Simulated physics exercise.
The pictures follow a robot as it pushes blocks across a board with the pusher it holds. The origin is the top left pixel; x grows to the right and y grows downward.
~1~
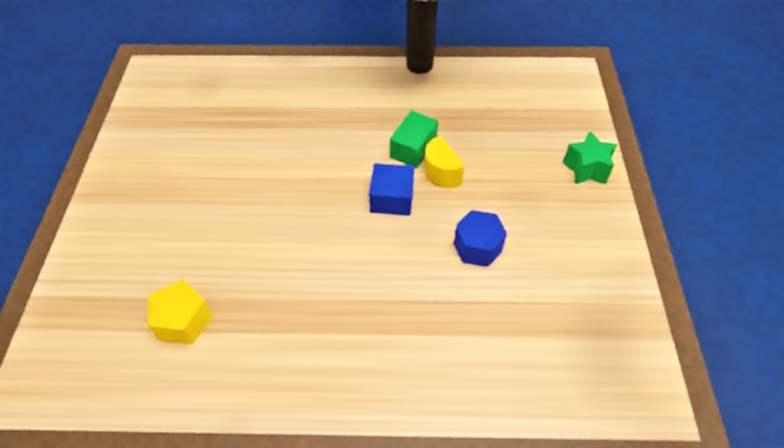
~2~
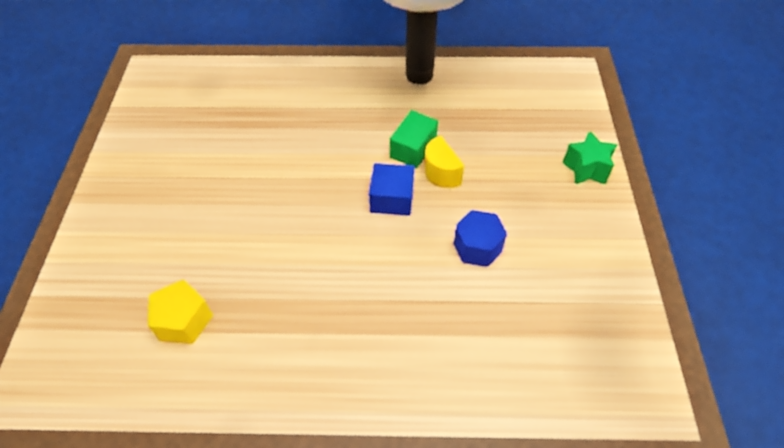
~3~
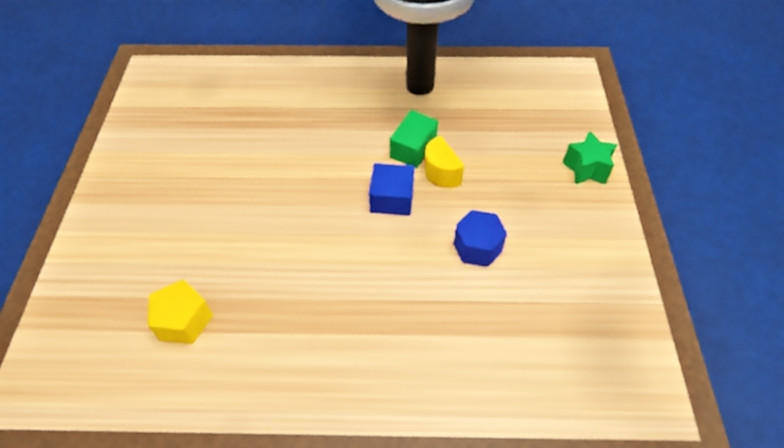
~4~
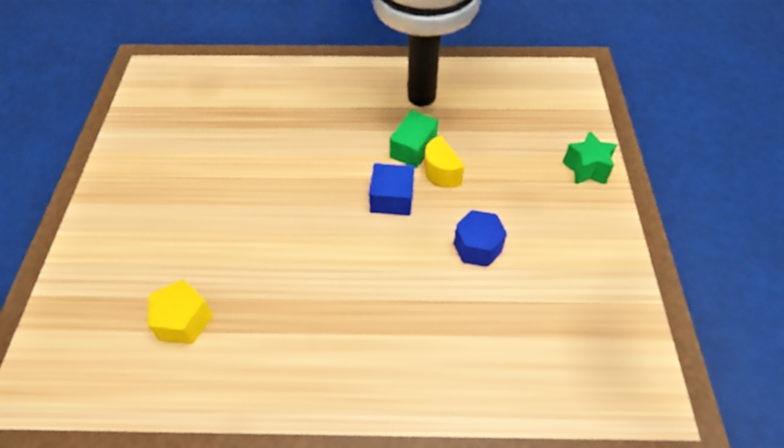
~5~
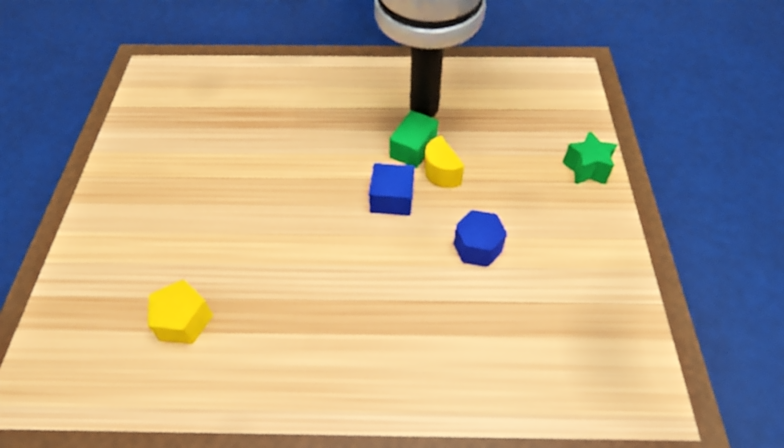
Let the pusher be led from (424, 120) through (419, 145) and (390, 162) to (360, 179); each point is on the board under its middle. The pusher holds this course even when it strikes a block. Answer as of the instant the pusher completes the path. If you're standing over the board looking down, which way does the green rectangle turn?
The block turns counter-clockwise.
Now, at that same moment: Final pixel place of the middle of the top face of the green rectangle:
It comes to (365, 192).
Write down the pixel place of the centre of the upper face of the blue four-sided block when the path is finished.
It should be at about (383, 228).
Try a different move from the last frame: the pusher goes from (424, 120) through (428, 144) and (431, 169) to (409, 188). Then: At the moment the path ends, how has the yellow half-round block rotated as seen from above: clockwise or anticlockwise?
My answer: Anticlockwise.
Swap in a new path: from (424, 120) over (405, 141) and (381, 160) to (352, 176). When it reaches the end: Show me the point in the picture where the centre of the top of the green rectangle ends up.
By then it is at (378, 181).
What follows on the original path. One third of the way, pusher at (419, 134); blue four-sided block at (391, 186), turned 15° clockwise; green rectangle at (409, 154); yellow half-round block at (446, 161), turned 15° anticlockwise.
Two thirds of the way, pusher at (390, 151); blue four-sided block at (383, 210); green rectangle at (387, 173), turned 25° anticlockwise; yellow half-round block at (446, 161), turned 15° anticlockwise.
At the end, pusher at (359, 168); blue four-sided block at (383, 228), turned 30° anticlockwise; green rectangle at (365, 192), turned 55° anticlockwise; yellow half-round block at (446, 161), turned 15° anticlockwise.
